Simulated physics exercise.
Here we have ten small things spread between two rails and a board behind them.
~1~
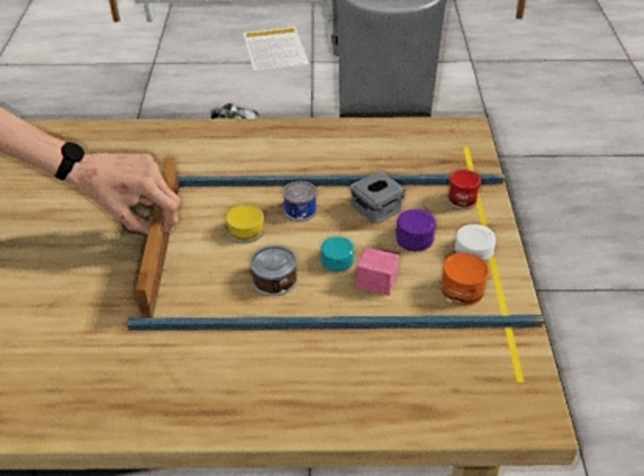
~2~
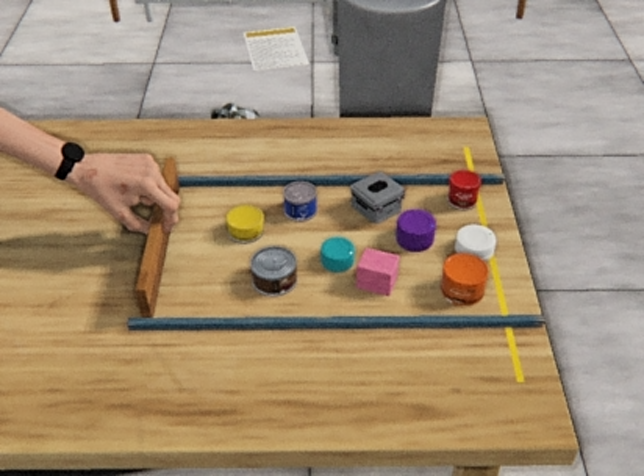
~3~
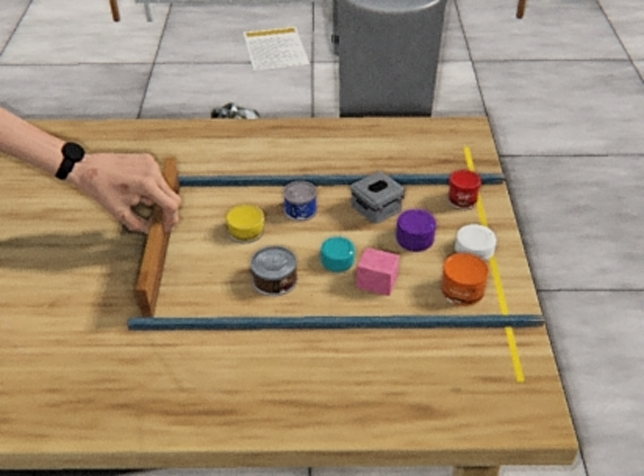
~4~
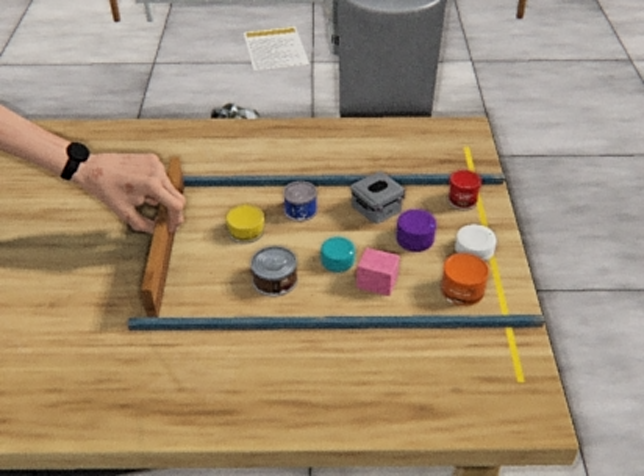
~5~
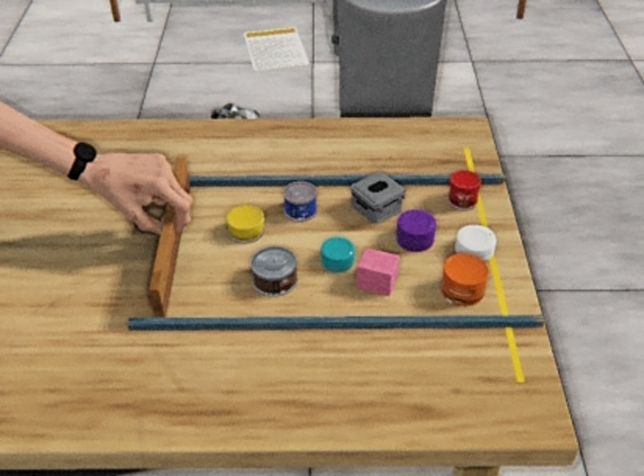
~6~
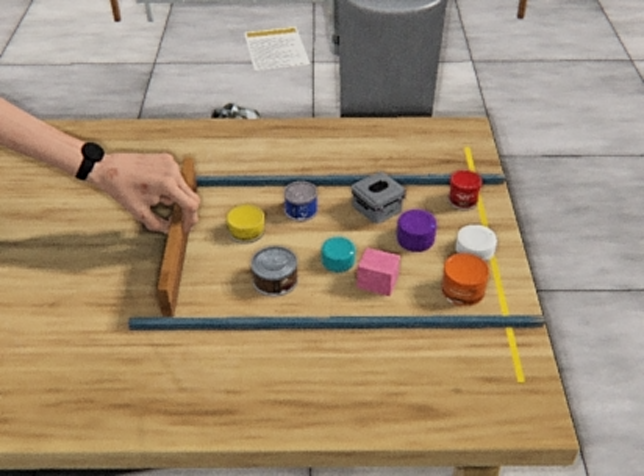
We see a hand with a black wristband holding a wooden board behind small containers and a pink block between two blue rails. The board stays still at first, then slides slightly right, while the objects remain in place.
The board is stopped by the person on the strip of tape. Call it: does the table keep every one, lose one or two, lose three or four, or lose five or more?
It loses five or more.
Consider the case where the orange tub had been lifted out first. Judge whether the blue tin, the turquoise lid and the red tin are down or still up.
The blue tin remains - the turquoise lid remains - the red tin ends up below.
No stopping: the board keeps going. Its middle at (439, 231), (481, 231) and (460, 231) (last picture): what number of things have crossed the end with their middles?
Taking the places in turn, the counts are 2, 6 and 3.
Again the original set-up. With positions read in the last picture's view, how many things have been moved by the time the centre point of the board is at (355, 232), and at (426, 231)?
6 at one spot and 10 at the other.
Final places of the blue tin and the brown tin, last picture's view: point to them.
You'll find the blue tin at roughly (497, 193) and the brown tin at roughly (522, 274).
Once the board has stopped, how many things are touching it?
The count is 4.
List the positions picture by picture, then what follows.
The first picture shows white lid (475, 244); red tin (464, 190); orange tub (464, 280); board (160, 233); tape (489, 247).
The second picture shows red tin (464, 190); brown tin (274, 271).
The third picture shows orange tub (464, 279); purple lid (416, 230).
The fourth picture shows white lid (475, 243); pink block (378, 272).
The fifth picture shows red tin (464, 190); board (172, 233).
The sixth picture shows white lid (476, 244); red tin (465, 190); orange tub (465, 280); board (179, 233); tape (490, 247).
A little later, none off yet; white lid at rest near (476, 244); red tin at rest near (465, 190); orange tub at rest near (465, 280).
Next, none off yet; white lid shifted about its own width near (518, 252); red tin shifted well along near (517, 191); orange tub shifted well along near (547, 288).
When it is over, the number that fall off is five or more; down, pink block, grey case, purple lid, orange tub, red tin and white lid.
